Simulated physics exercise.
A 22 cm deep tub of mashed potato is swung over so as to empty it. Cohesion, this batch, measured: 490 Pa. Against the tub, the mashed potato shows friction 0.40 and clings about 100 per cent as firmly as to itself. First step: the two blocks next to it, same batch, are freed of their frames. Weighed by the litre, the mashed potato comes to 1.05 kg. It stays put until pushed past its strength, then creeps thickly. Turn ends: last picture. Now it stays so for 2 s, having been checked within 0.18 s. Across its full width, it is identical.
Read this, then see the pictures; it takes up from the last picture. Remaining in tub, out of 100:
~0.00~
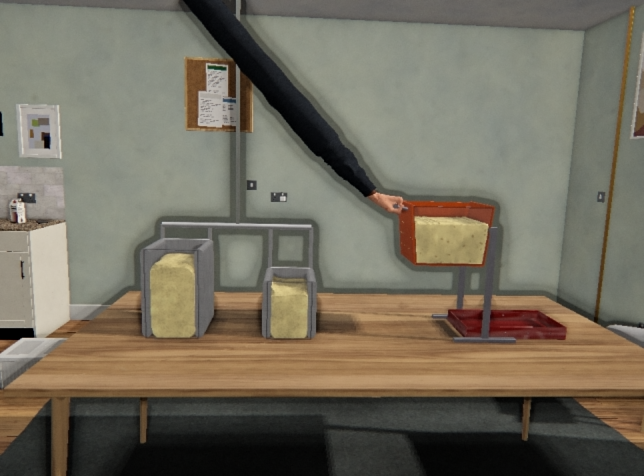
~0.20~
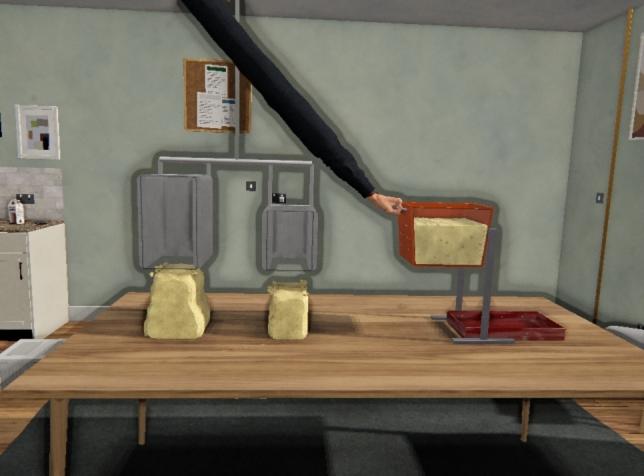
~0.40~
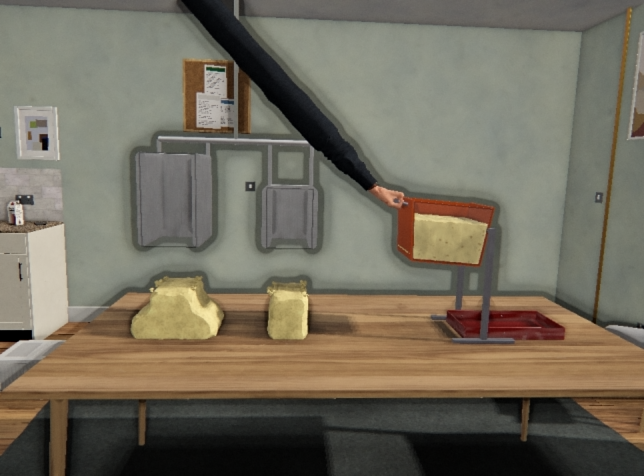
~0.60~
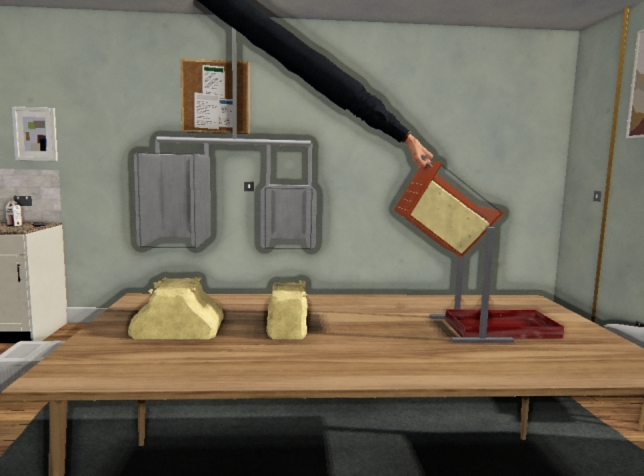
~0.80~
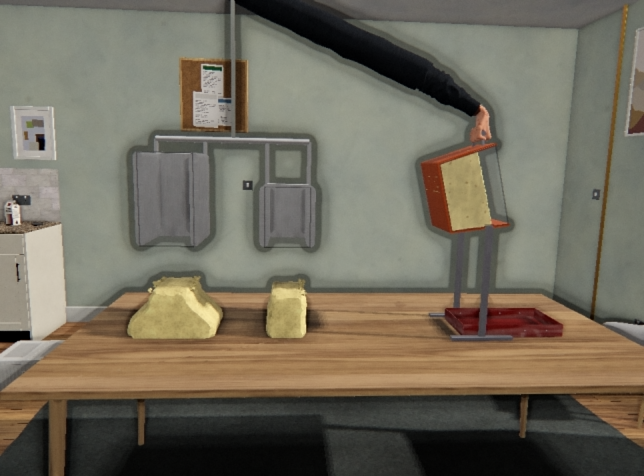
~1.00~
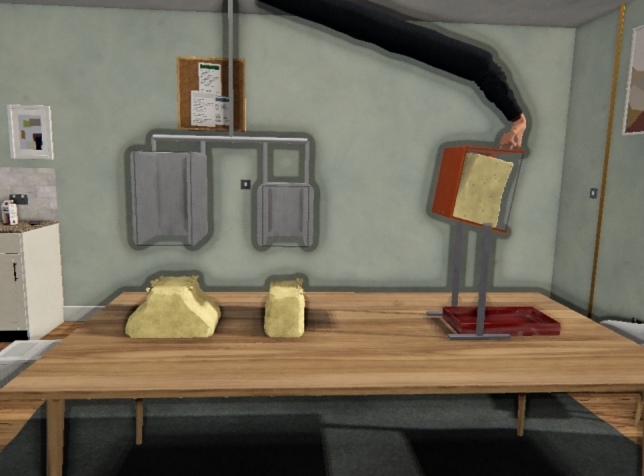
35 out of 100.
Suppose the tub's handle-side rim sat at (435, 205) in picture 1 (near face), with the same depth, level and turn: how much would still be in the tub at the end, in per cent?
Then near 60 % stays in the tub.
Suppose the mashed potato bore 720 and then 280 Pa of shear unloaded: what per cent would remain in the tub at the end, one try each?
Try one gives 45 per cent, try two gives 25 per cent.
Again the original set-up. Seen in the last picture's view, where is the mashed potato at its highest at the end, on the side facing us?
About (480, 203).
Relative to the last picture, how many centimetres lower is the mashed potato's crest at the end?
The top ends up some 18 cm below its level in the last picture.
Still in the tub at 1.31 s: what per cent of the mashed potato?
Near 40 in a hundred.
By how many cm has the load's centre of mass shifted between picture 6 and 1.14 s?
Something like 8 cm, I'd say.
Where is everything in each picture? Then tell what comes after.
In the first frame, handle-side rim at (414, 206), tilt 0 degrees; highest point of the mashed potato at (485, 224); test blocks 28 cm, 18 cm high (left to right).
In the second frame, handle-side rim at (413, 207), tilt 0 degrees; highest point of the mashed potato at (483, 225); test blocks 25 cm, 18 cm high (left to right).
In the third frame, handle-side rim at (415, 201), tilt 4 degrees; highest point of the mashed potato at (419, 219); test blocks 19 cm, 17 cm high (left to right).
In the fourth frame, handle-side rim at (442, 164), tilt 36 degrees; highest point of the mashed potato at (434, 182); test blocks 18 cm, 17 cm high (left to right).
In the fifth frame, handle-side rim at (496, 146), tilt 76 degrees; highest point of the mashed potato at (475, 154); test blocks 18 cm, 17 cm high (left to right).
In the sixth frame, handle-side rim at (524, 153), tilt 99 degrees; highest point of the mashed potato at (481, 155); test blocks 18 cm, 17 cm high (left to right).
By 1.14 s, the tub is at 99 degrees and holds 81 %.
By 1.31 s, the tub is at 99 degrees and holds 40 %.
By 1.48 s, the tub is at 99 degrees and holds 35 %.
By 1.65 s, the tub is at 99 degrees and holds 35 %.
By 3.00 s, at the end, the tub is at 99 degrees and holds 35 %.
